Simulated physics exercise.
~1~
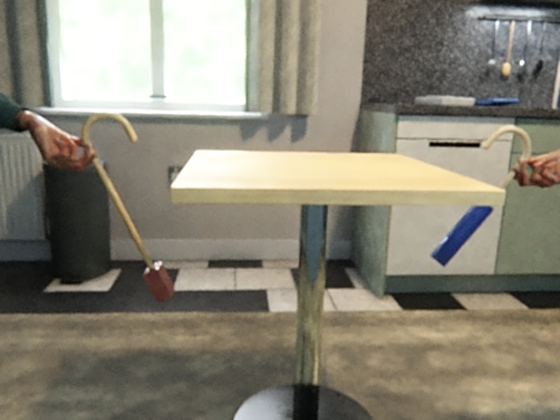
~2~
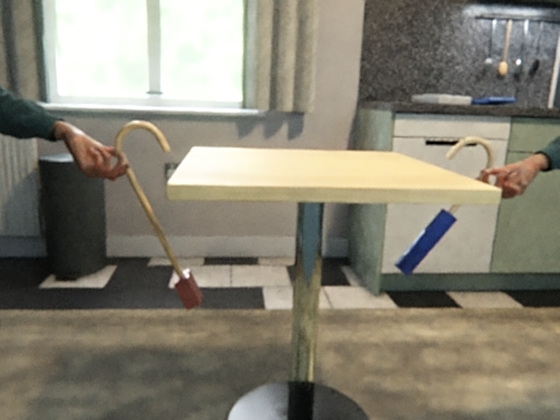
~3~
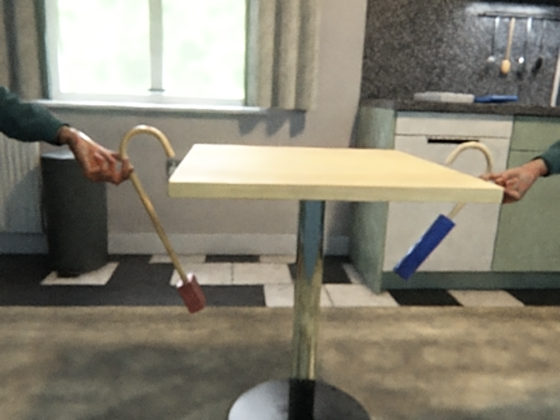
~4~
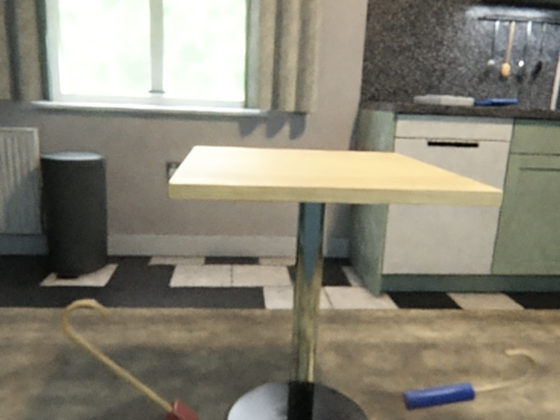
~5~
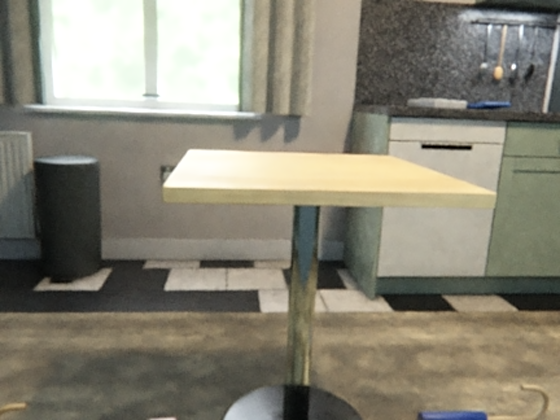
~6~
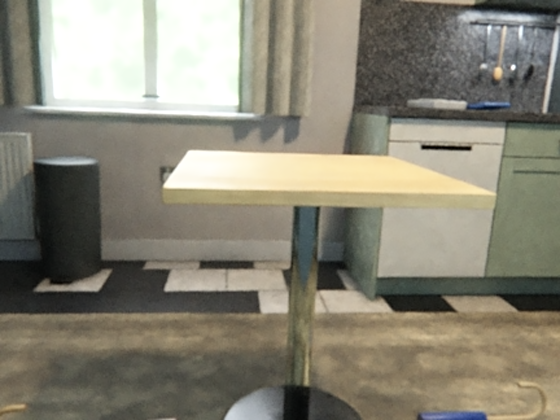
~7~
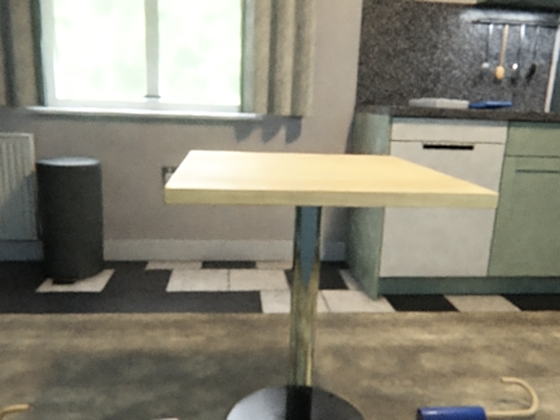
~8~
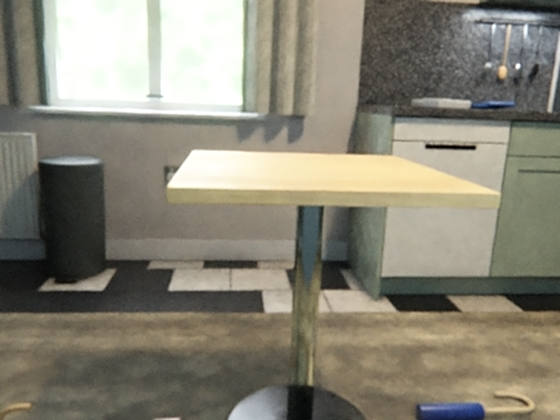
The clip shows two hands bringing a red-ended hooked handle and a blue hooked umbrella toward opposite edges of a pale table, then letting go. Both drop to the floor, where they remain at the end, with the table still standing in place.
